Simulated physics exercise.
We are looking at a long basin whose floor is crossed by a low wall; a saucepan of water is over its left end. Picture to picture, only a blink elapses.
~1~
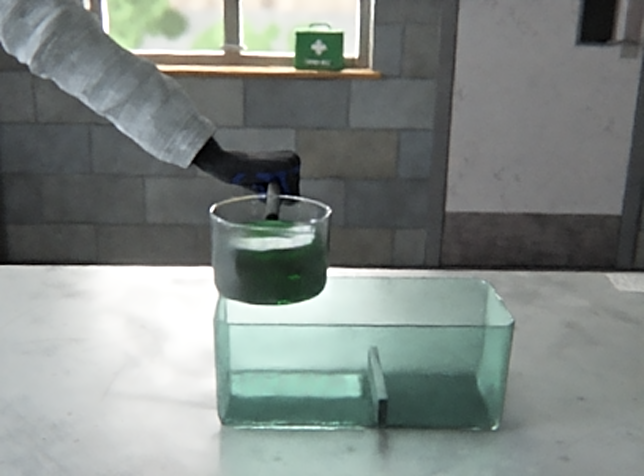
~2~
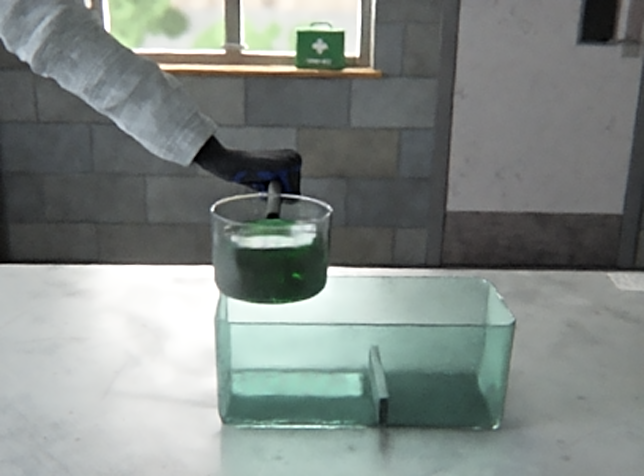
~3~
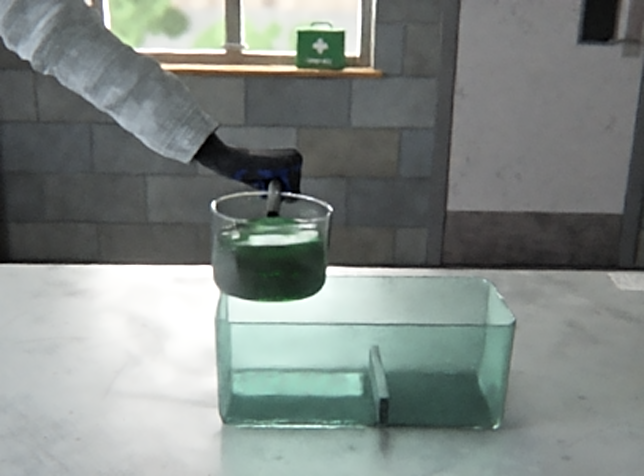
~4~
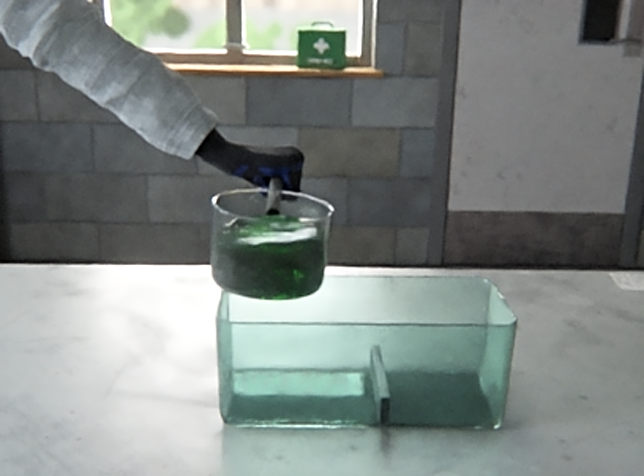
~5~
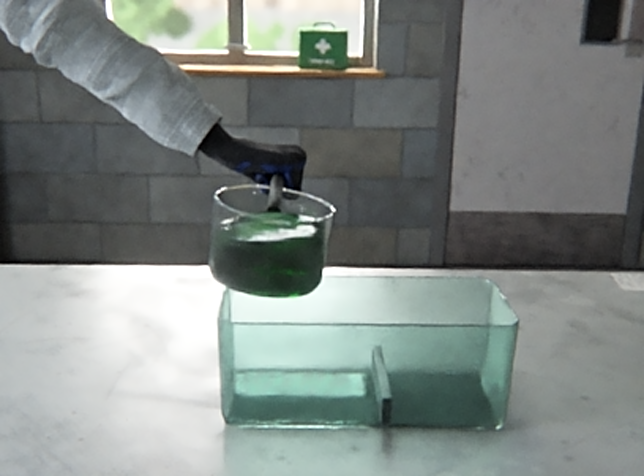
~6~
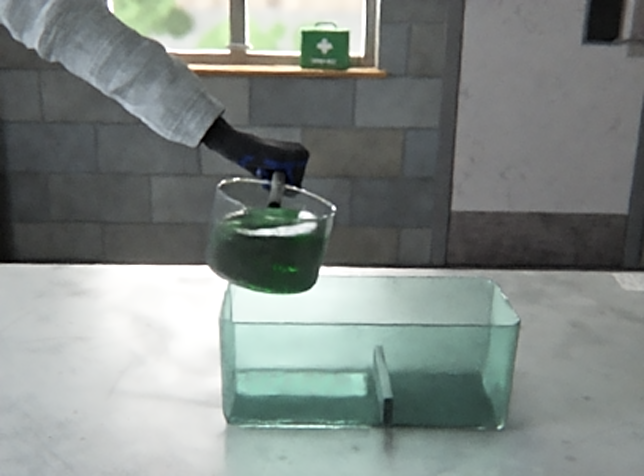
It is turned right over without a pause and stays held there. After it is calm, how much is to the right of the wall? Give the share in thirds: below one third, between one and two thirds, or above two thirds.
Most likely the right of the wall will hold upwards of two thirds.
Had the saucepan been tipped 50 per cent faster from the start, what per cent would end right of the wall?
About 80 per cent would end up there.
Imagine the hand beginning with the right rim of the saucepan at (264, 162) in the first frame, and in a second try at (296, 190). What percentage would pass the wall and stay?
Roughly 40 percent on the first try and 80 percent on the second.
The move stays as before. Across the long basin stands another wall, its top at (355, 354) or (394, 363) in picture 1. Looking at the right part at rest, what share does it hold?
The first placement gives around 95 percent, the second 90 percent.
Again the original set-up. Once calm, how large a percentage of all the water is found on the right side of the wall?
Near 85 in a hundred.
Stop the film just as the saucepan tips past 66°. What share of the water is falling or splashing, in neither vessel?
That comes to near 20 percent.
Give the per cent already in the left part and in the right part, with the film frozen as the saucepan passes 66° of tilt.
The left part holds around 5 percent, the right part 0 percent.
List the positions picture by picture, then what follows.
In the first picture, it leans 0°; its right rim is at (330, 213); the water meets the walls at (215, 234) and (326, 235); the long basin's rim runs from (218, 300) to (501, 302); the wall's top is at (378, 372).
In the second picture, it leans 0°; its right rim is at (331, 212); the water meets the walls at (215, 233) and (327, 234).
In the third picture, it leans 2°; its right rim is at (331, 212); the water meets the walls at (215, 232) and (327, 231).
In the fourth picture, it leans 4°; its right rim is at (332, 212); the water meets the walls at (215, 230) and (328, 229).
In the fifth picture, it leans 8°; its right rim is at (333, 213); the water meets the walls at (215, 227) and (328, 227).
In the sixth picture, it leans 12°; its right rim is at (335, 213); the water meets the walls at (214, 221) and (329, 225).
A moment on, the saucepan is tipped part way and 78 per cent is still to pour, 3 is left of the wall and 0 right of it.
Next, the saucepan is tipped right over and 16 per cent is still to pour, 4 is left of the wall and 61 right of it.
Then the saucepan is tipped right over and 0 per cent is still to pour, 12 is left of the wall and 87 right of it.
Later the saucepan is tipped right over and 0 per cent is still to pour, 14 is left of the wall and 86 right of it.
Finally, 14 per cent lies left of the wall, 86 right of it and 1 outside.
